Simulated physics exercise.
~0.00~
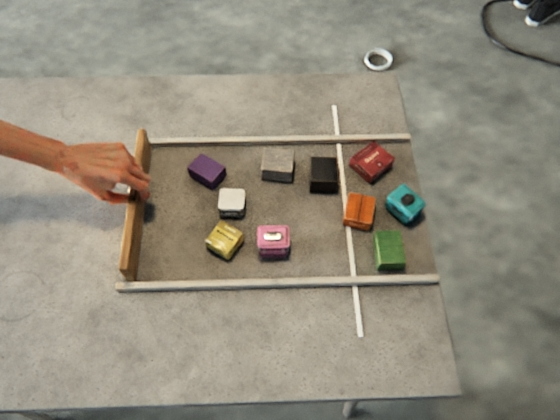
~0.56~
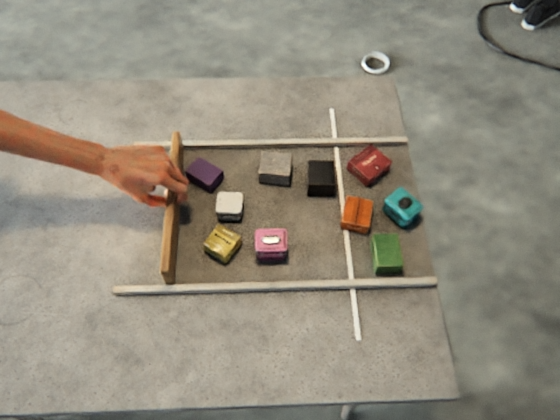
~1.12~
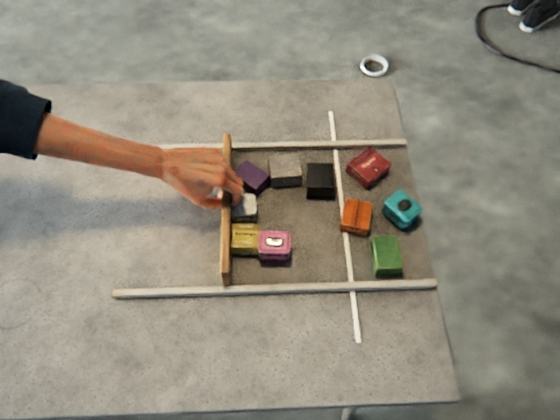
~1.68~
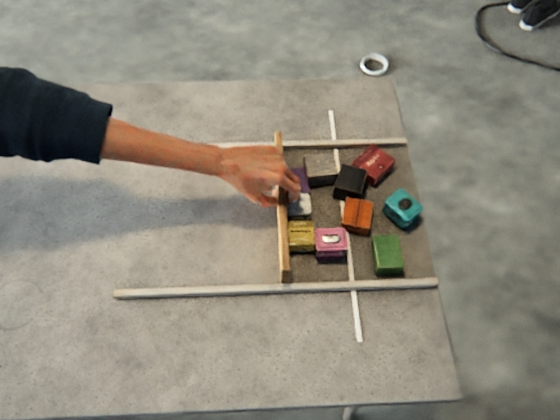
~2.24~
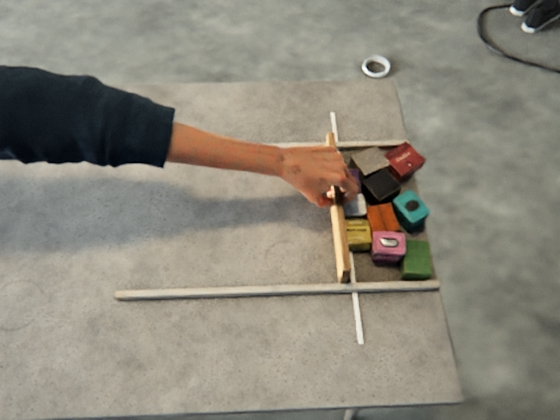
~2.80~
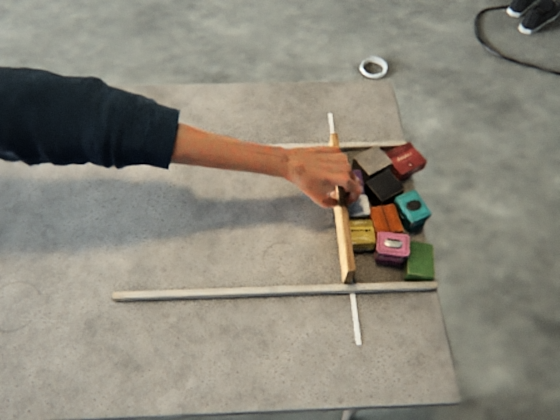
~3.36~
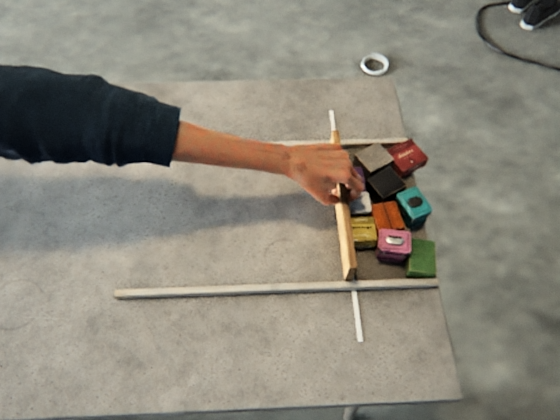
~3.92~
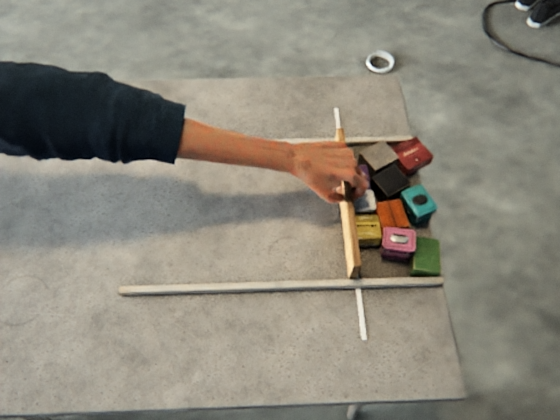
A hand slid a wooden board to the right between two rails on a table, gathering the scattered colourful little boxes and bunching them near the right edge, then held it at the crossing strip with all of them still on the table.
